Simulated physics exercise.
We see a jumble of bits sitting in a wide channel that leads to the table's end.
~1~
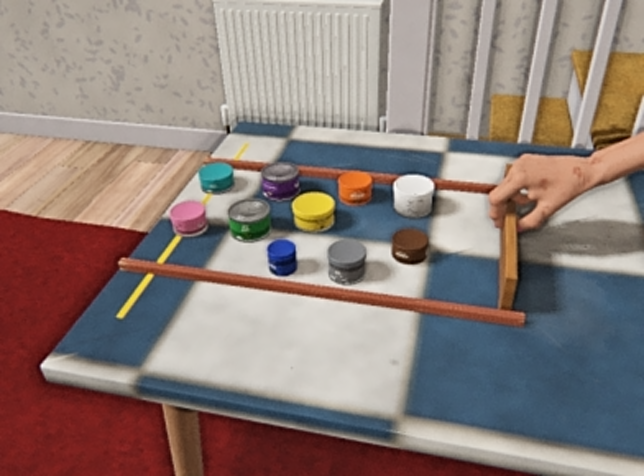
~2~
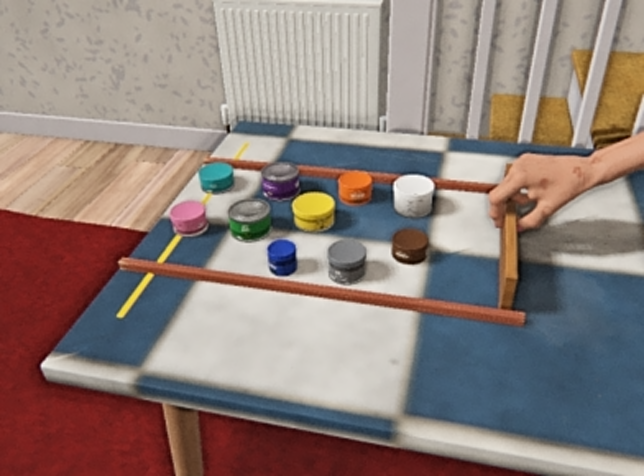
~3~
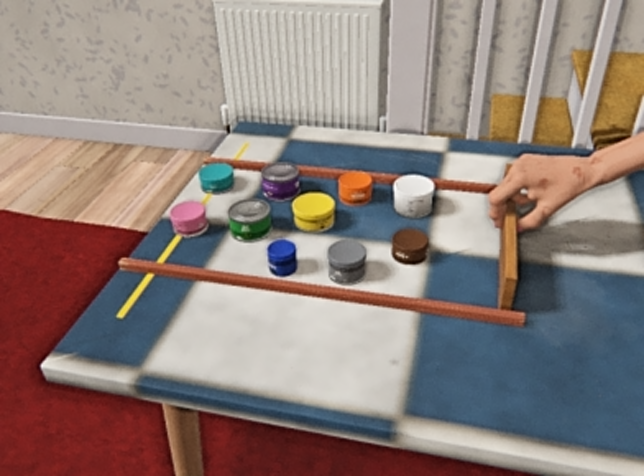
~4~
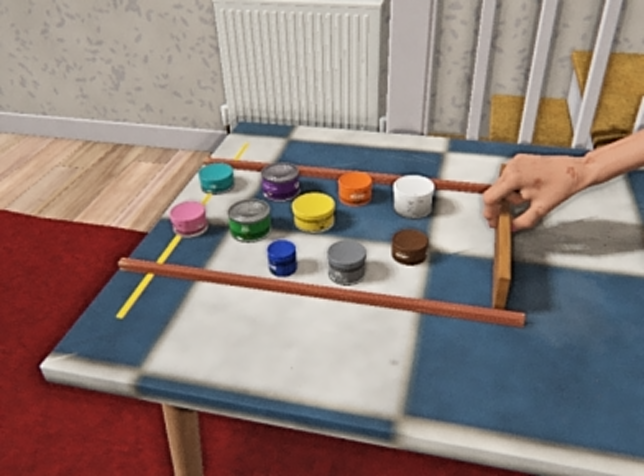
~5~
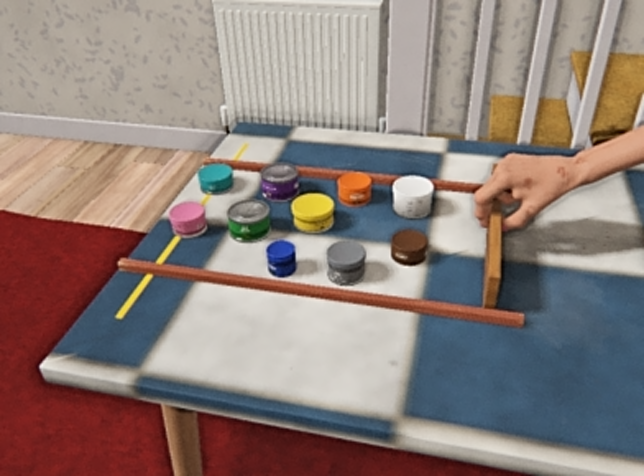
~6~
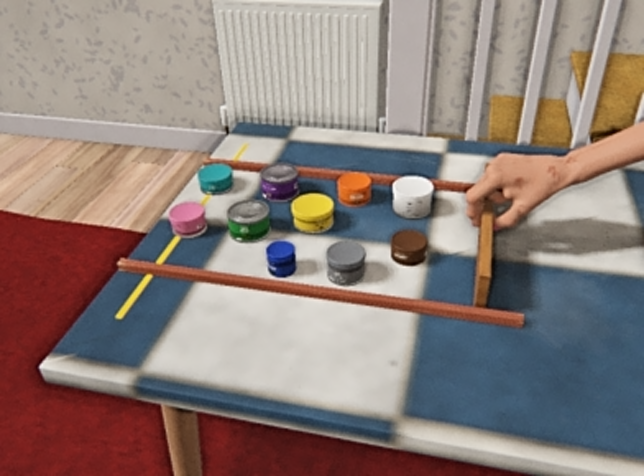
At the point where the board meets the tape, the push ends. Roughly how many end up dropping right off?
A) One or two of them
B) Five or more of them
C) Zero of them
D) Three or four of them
Five or more of them (B).
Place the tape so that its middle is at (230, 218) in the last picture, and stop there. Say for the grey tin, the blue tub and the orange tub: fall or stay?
The grey tin is still there; as for the blue tub, it is still there; and the orange tub is still there.
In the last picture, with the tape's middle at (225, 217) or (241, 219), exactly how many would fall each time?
The counts would come to 2 and 2.
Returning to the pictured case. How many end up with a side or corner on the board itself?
That makes 5.
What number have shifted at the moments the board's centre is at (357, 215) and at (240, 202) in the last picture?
Respectively 4 and 10.
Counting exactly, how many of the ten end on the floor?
Taken together, the number is 5.
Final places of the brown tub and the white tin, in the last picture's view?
Final positions: Near (165, 225); near (192, 181).
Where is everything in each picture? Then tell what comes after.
Turquoise tin (217, 179); pink pot (189, 219); green tin (250, 220); board (508, 231); tape (196, 213), in the first picture.
Pink pot (189, 219); yellow pot (314, 213), in the second picture.
Green tin (250, 220); grey tin (347, 263), in the third picture.
Turquoise tin (217, 179); board (502, 231), in the fourth picture.
Pink pot (188, 220); orange tub (355, 189), in the fifth picture.
Turquoise tin (216, 180); pink pot (188, 220); green tin (249, 221); board (485, 230); tape (195, 214), in the sixth picture.
A little later, none off yet; turquoise tin at rest near (216, 180); pink pot at rest near (188, 220); green tin at rest near (249, 221).
Next, none off yet; turquoise tin shifted about its own width near (182, 173); pink pot shifted about its own width near (149, 216); green tin shifted well along near (183, 218).
When it is over, the number that fall off is five or more; down, blue tub, purple tin, green tin, pink pot and turquoise tin.
